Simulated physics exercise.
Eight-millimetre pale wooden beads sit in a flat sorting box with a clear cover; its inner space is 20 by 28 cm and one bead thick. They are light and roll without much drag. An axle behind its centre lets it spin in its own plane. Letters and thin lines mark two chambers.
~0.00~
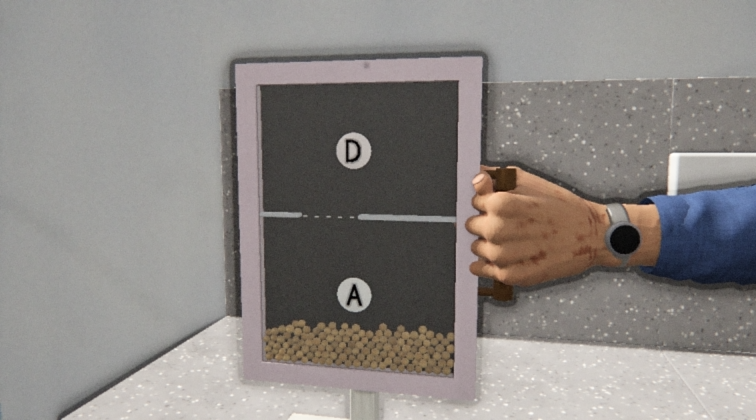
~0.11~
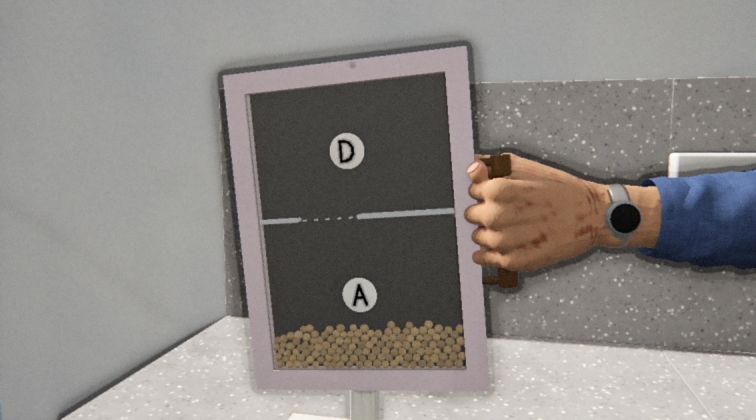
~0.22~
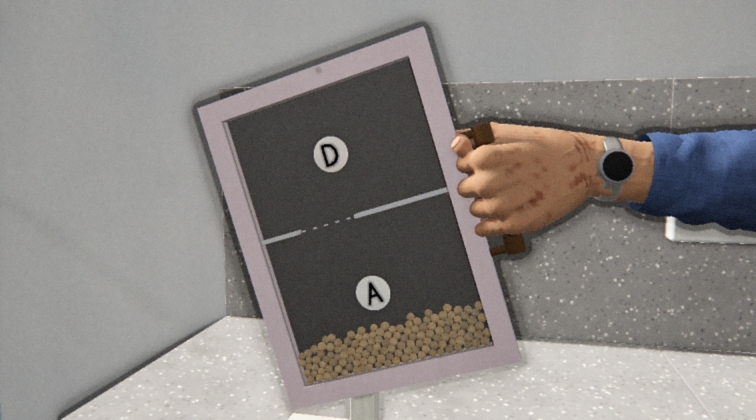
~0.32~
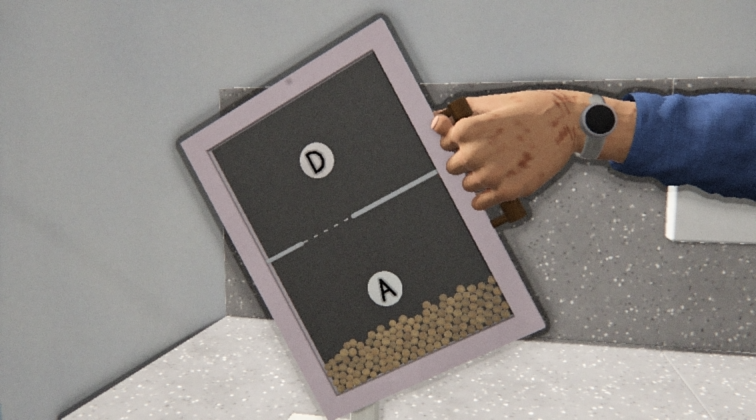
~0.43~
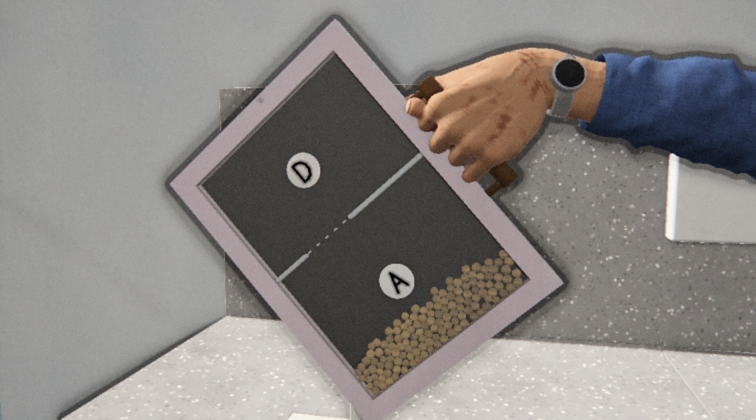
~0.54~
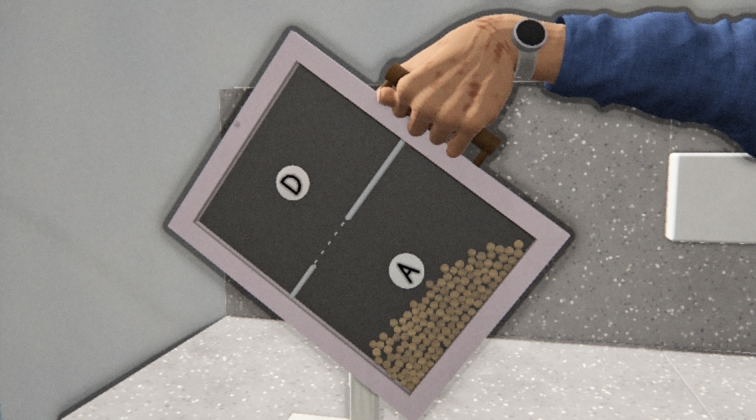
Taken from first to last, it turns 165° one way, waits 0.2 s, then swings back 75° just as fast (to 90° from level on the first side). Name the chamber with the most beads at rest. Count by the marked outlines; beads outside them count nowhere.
Answer: D.
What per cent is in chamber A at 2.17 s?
About 30 per cent.
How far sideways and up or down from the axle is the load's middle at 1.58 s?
About 6 cm right and 3 cm below.
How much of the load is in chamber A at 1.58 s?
About 65 per cent.
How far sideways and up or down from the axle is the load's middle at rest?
About 5 cm left and 8 cm below.
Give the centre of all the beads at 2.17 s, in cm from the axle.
About 3 cm left and 8 cm below.
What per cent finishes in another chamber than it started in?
About 70 per cent.
After 1.58 s, it stands 165° anticlockwise; the beads' middle is 6 cm right of and 3 cm below the centre; A 65 %, D 35 %.
After 2.17 s, it stands 128° anticlockwise; the beads' middle is 3 cm left of and 8 cm below the centre; A 30 %, D 70 %.
After 2.57 s, it stands 90° anticlockwise; the beads' middle is 6 cm left of and 7 cm below the centre; A 30 %, D 70 %.
All still by 3.2 s, it stands 90° anticlockwise; A 30 %, D 70 %.
